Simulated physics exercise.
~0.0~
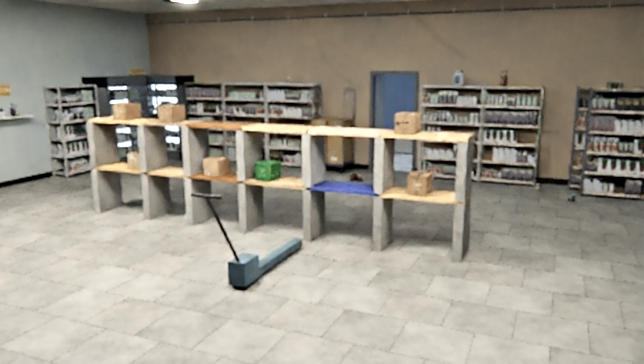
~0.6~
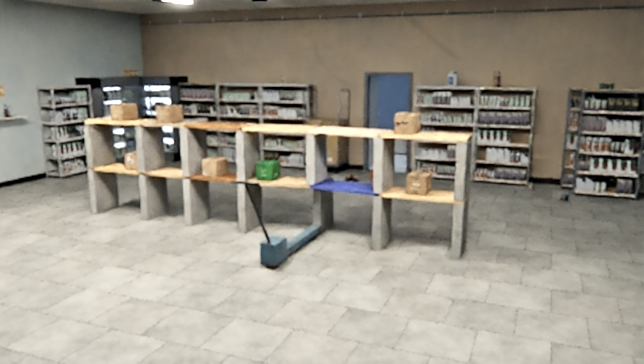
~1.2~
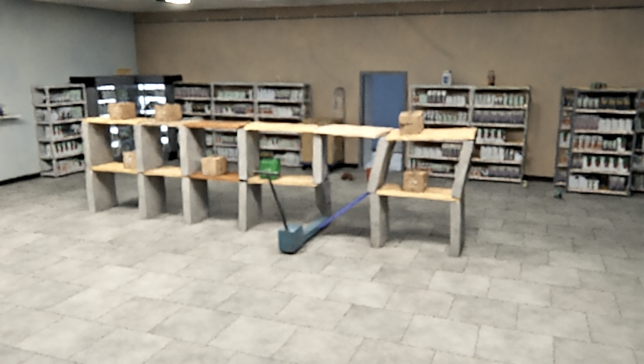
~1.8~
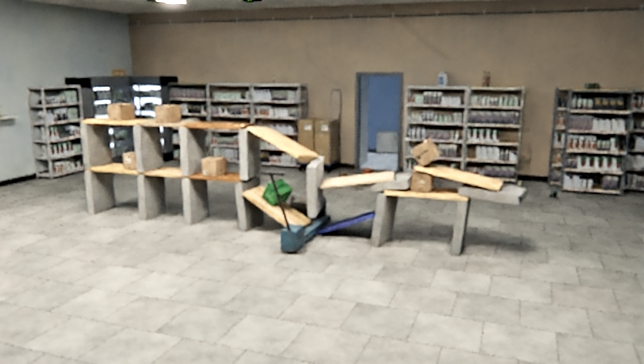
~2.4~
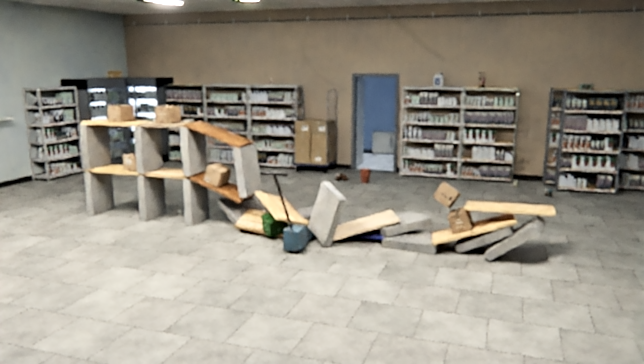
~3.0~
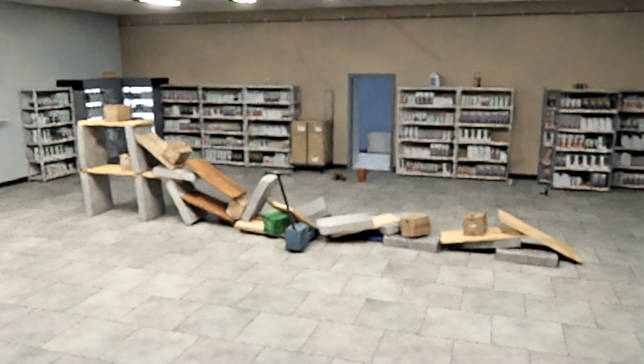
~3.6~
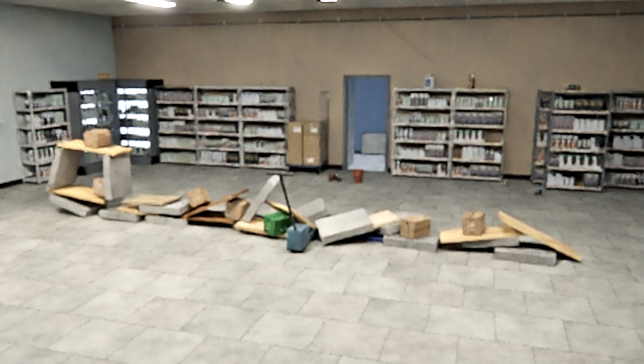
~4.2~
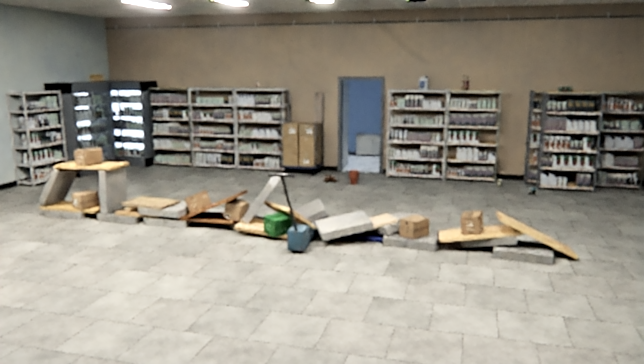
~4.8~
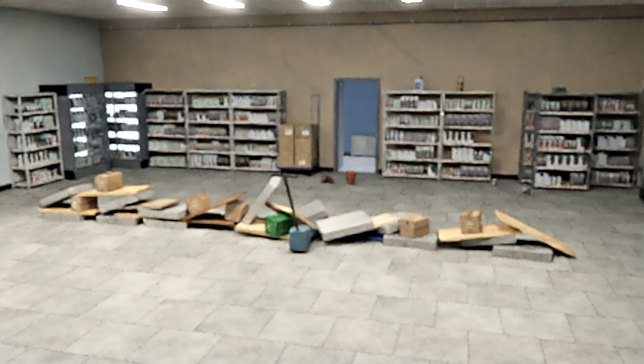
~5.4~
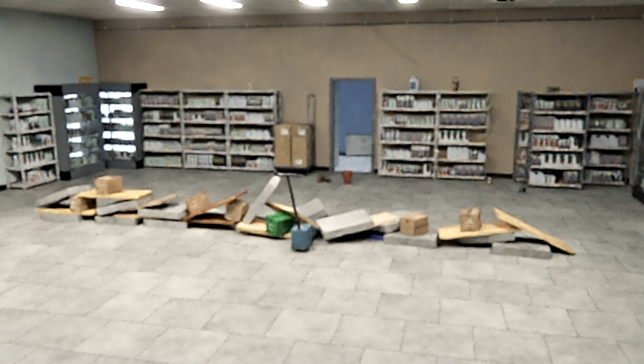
We see a low wheeled jack slide in beneath a two-tier shelf of boards and grey blocks holding cartons. The blue board tips, the right side sags and falls, then the collapse spreads leftward until the whole structure lies flat in a line of rubble.
